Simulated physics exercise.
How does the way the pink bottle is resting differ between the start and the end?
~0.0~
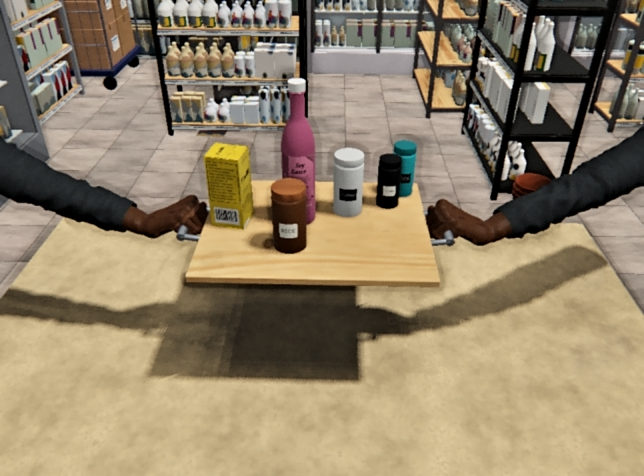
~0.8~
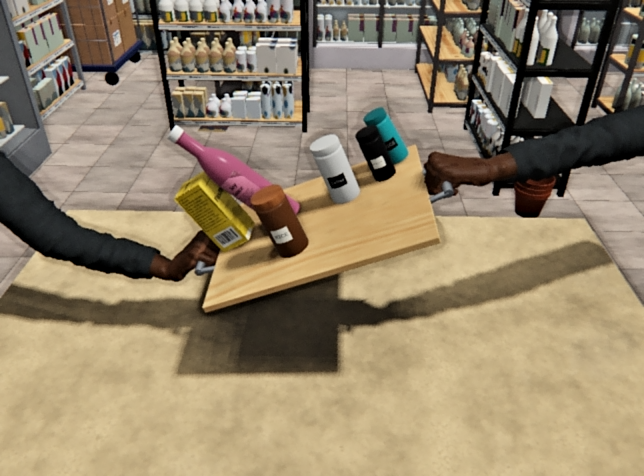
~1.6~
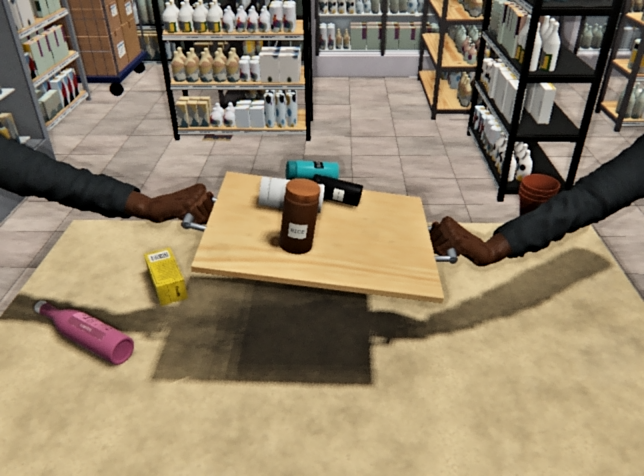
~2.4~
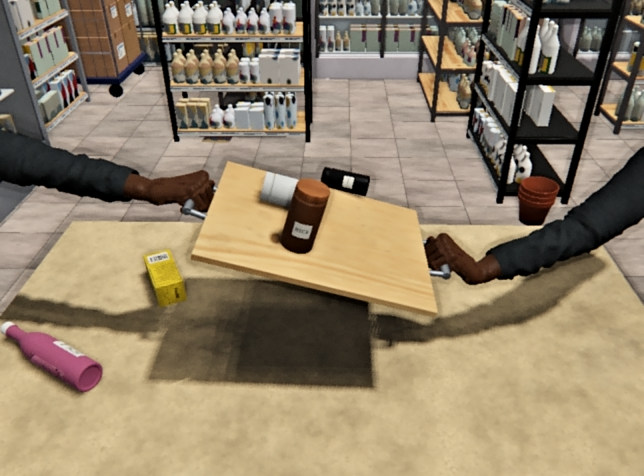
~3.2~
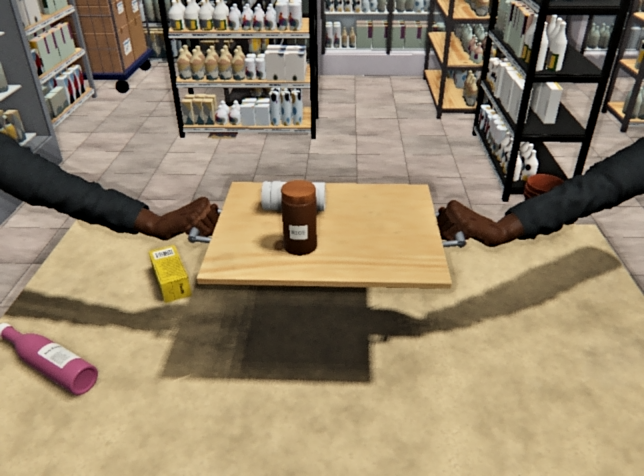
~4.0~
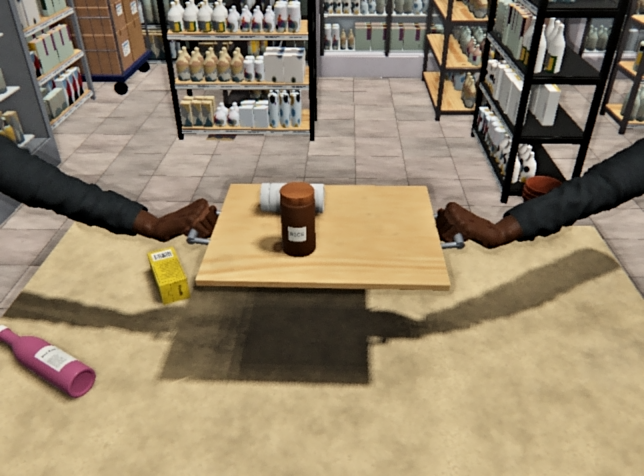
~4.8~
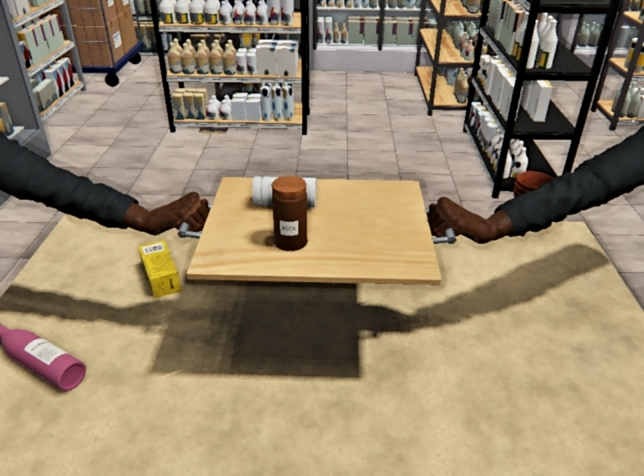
At the start the pink bottle stands upright on the tray. By the end it is lying on its side, off the tray to the left.
